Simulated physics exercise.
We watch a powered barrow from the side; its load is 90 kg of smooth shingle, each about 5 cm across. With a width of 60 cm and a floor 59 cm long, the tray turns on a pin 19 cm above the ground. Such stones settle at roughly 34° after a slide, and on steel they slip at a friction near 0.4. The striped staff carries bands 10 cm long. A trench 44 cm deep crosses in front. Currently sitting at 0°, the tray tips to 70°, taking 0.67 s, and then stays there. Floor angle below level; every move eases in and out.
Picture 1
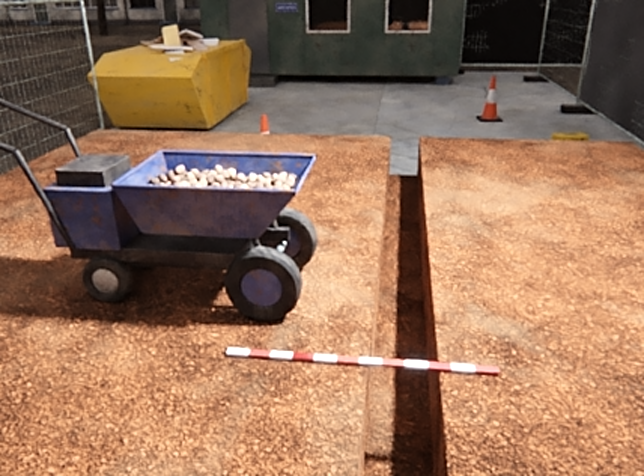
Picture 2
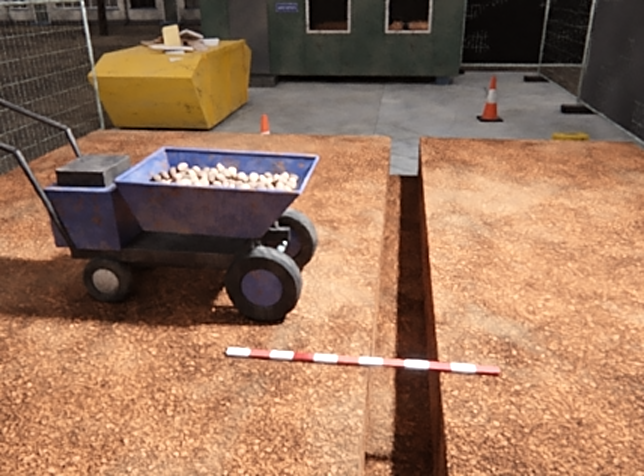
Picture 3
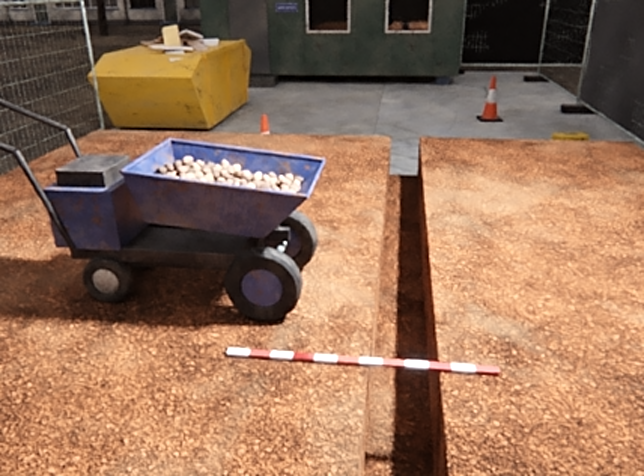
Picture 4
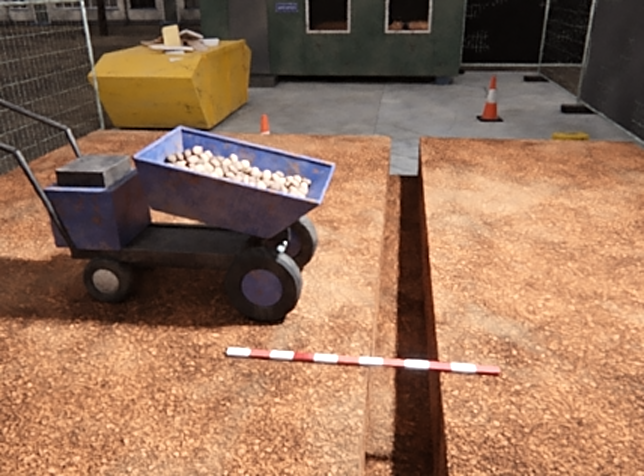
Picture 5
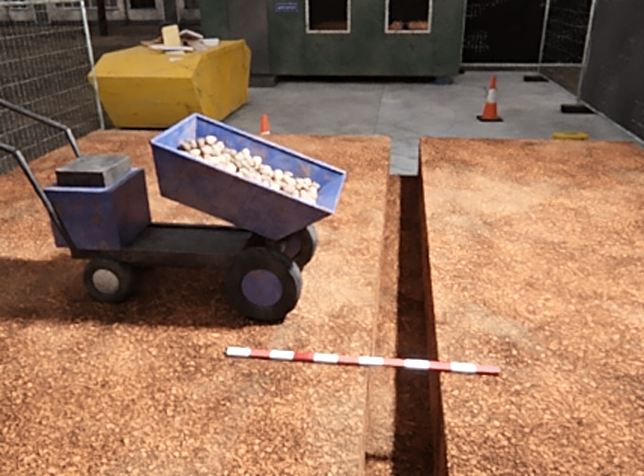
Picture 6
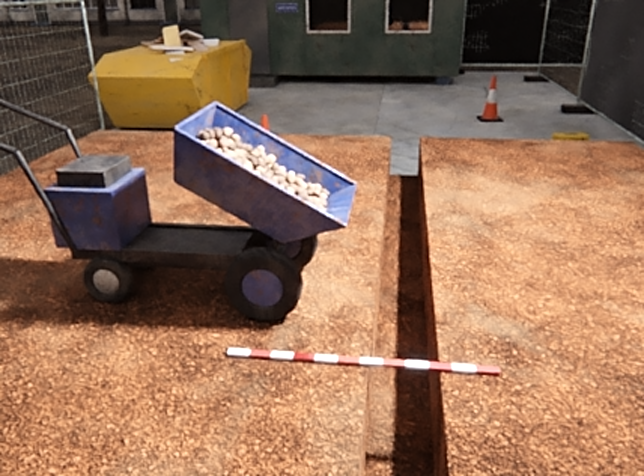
The blue tray of a small wheeled barrow, loaded with pale rounded stones, tilted steadily, its back end rising high while its front lip dipped toward the narrow trench on the right.
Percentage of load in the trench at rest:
69 %.
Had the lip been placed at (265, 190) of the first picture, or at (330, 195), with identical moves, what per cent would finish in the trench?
Roughly 95 in a hundred, then 30 in a hundred.
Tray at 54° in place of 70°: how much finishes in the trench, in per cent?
Roughly 50% would end there.
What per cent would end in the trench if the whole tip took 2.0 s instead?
Then about 95 per cent.
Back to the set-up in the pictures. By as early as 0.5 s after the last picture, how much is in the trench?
Close to 25 per cent at that time.
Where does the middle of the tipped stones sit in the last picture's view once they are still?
Roughly (417, 356), I'd say.
Then, 0.2 s after the last picture the floor is at 59°, 100 % in the tray; the foremost stones are at (356, 244).
Then, 0.5 s after the last picture the floor is at 70°, 72 % in the tray, 27 % in the trench, 1 % past the trench; the foremost stones are at (437, 290).
Then, 0.8 s after the last picture the floor is at 70°, 13 % in the tray, 57 % in the trench, 31 % past the trench; the foremost stones are at (571, 293).
Then, 2.8 s after the last picture the floor is at 70°, 0 % in the tray, 69 % in the trench, 31 % past the trench; the foremost stones are past the picture's edge.
